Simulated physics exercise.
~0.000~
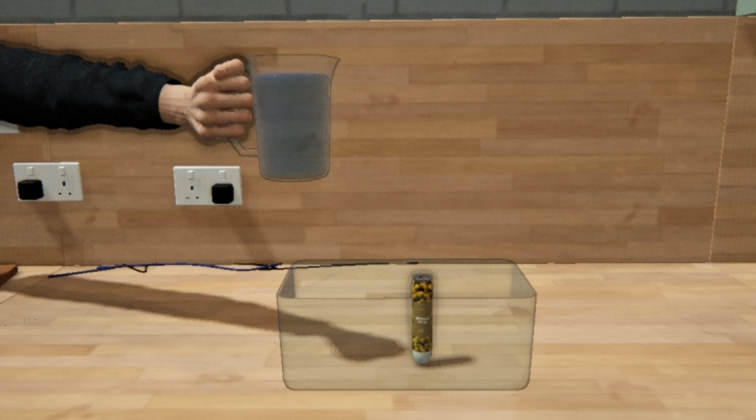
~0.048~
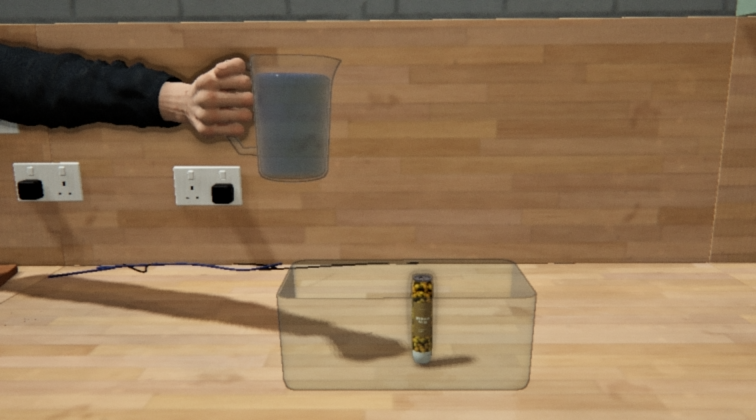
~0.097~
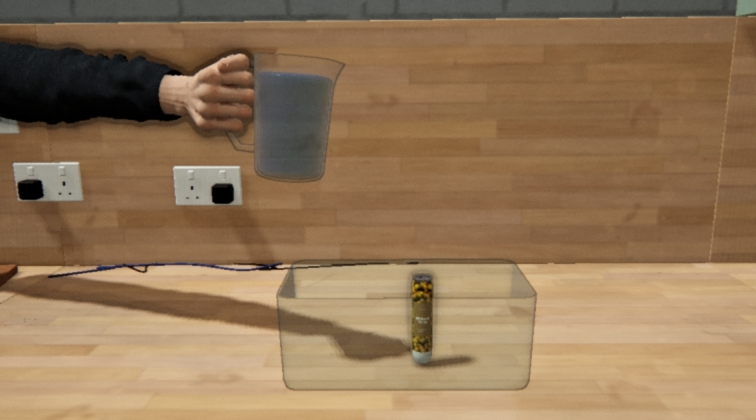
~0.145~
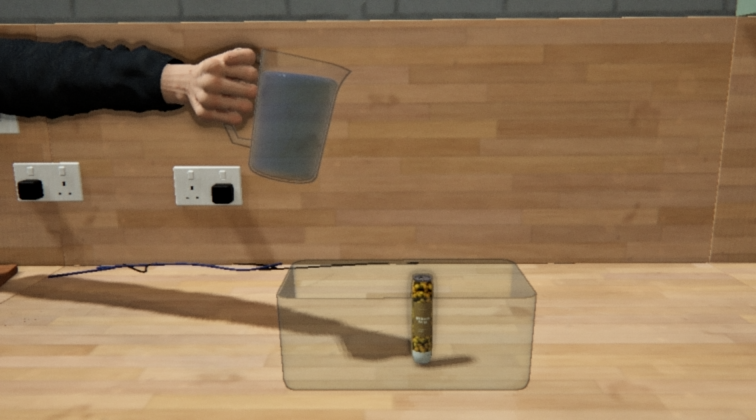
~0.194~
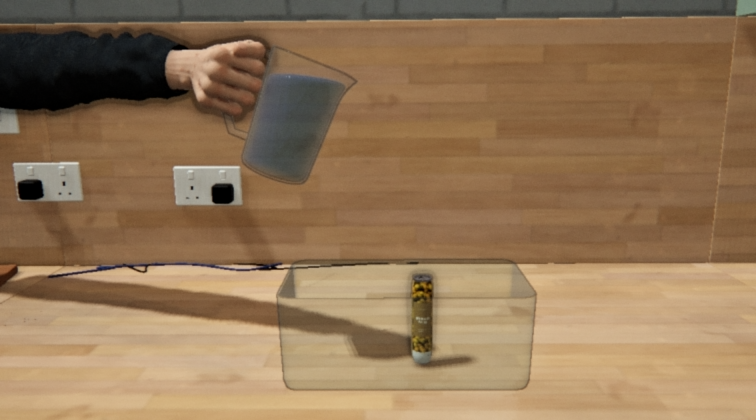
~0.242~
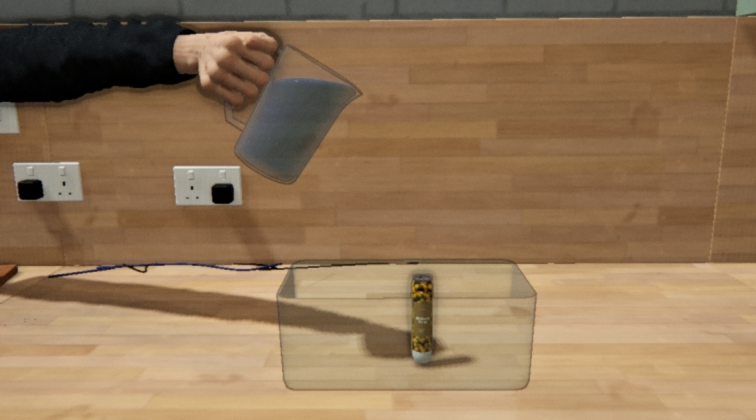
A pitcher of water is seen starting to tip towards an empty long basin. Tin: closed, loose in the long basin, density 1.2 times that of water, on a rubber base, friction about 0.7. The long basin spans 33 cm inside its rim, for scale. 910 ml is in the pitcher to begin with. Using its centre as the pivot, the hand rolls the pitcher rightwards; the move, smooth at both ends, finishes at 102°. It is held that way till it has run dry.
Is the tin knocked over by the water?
No.
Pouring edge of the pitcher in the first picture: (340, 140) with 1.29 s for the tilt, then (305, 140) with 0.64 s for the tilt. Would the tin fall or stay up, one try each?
The tin overturns the first time and stays vertical the second time.
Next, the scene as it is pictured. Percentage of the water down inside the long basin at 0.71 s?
Reading: Approx. 40 %.
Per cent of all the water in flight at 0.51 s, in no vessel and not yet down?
Some 28 per cent, I reckon.
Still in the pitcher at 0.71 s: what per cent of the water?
Close to 30 in a hundred.
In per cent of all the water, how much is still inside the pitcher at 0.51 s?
Close to 70 in a hundred.
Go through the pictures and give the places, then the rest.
In the first frame, tilt 0°; pouring edge (340, 58); surface from (255, 76) to (331, 75); the long basin's rim runs from (286, 279) to (524, 278); the tin's top is at (422, 282).
In the second frame, tilt 1°; pouring edge (341, 59); surface from (256, 75) to (331, 76).
In the third frame, tilt 6°; pouring edge (346, 63); surface from (260, 73) to (334, 78).
In the fourth frame, tilt 12°; pouring edge (351, 70); surface from (264, 74) to (338, 80).
In the fifth frame, tilt 21°; pouring edge (358, 80); surface from (264, 92) to (347, 82).
In the sixth frame, tilt 32°; pouring edge (364, 93); surface from (258, 103) to (358, 88).
By 0.51 s the tilt is 92° and 70 per cent is still to pour; the tin stands where it began.
By 0.71 s the tilt is 102° and 29 per cent is still to pour; the tin stands where it began.
By 0.92 s the tilt is 102° and 7 per cent is still to pour; the tin stands where it began.
By 1.14 s the tilt is 102° and 1 per cent is still to pour; the tin stands where it began.
At rest the tin leans 4°.
